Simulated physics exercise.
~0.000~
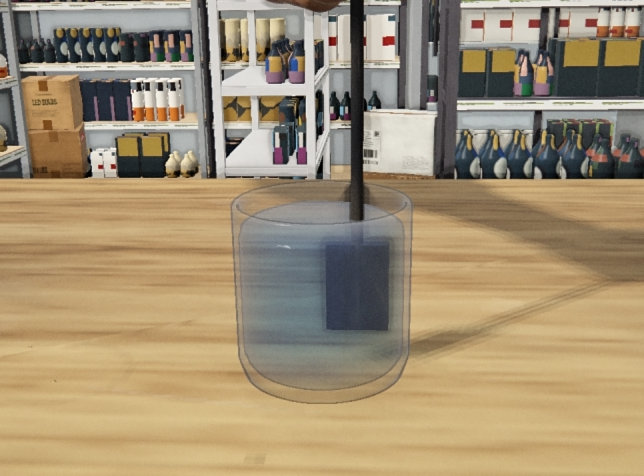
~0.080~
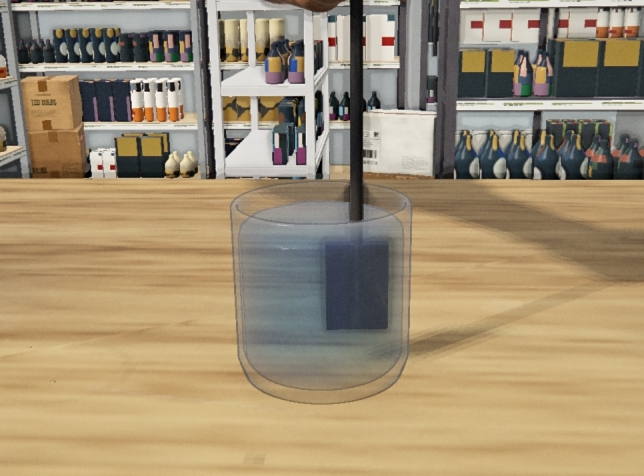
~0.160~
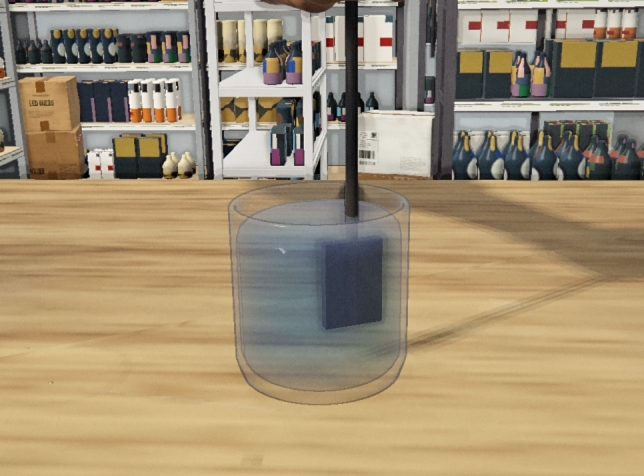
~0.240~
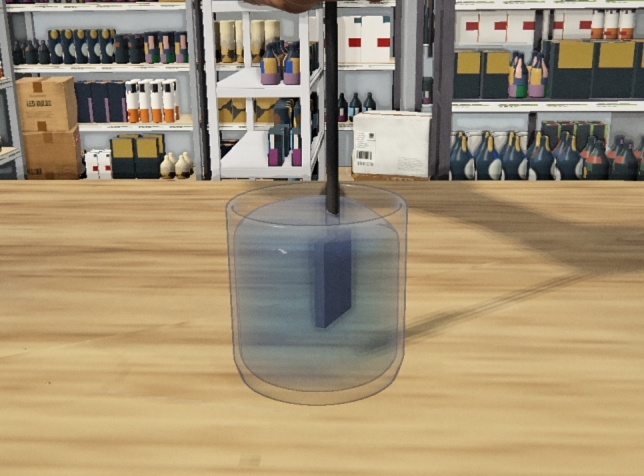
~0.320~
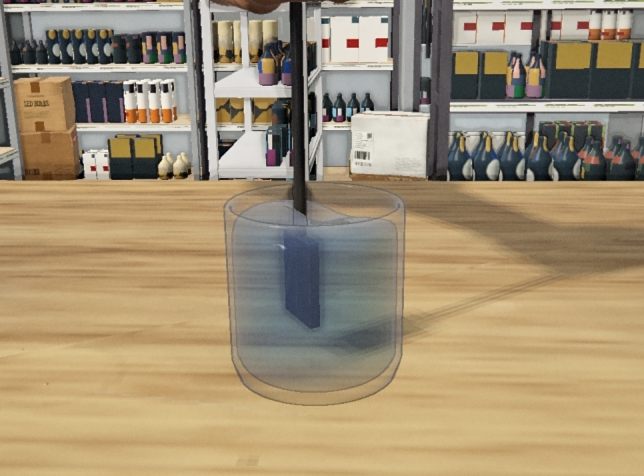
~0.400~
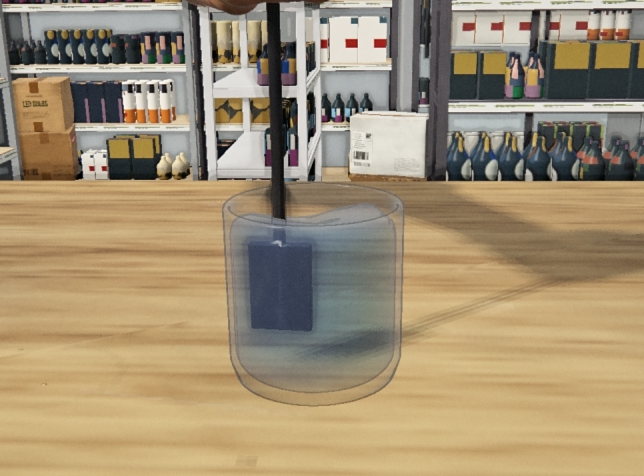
Flat dark paddle on a thin rod moving leftward and turning through bluish liquid in a clear mug on a wooden table.
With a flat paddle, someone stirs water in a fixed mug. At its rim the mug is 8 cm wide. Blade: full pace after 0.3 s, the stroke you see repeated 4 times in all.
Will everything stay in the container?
Yes, pretty sure it never overtops.
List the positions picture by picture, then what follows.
The stem is at (357, 54); surface from (239, 221) to (405, 223); the rim runs from (236, 205) to (409, 206), in the first picture.
The stem is at (357, 54); surface from (239, 222) to (405, 223), in the second picture.
The stem is at (352, 54); surface from (238, 222) to (403, 223), in the third picture.
The stem is at (331, 54); surface from (234, 222) to (399, 228), in the fourth picture.
The stem is at (297, 54); surface from (233, 217) to (399, 224), in the fifth picture.
The stem is at (274, 57); surface from (230, 217) to (395, 220), in the sixth picture.
After 0.90 s 0 ml is over the rim.
After 1.40 s 0 ml is over the rim.
After 1.91 s 0 ml is over the rim.
After 2.41 s 0 ml is over the rim.
In the end 0 ml is over the rim.
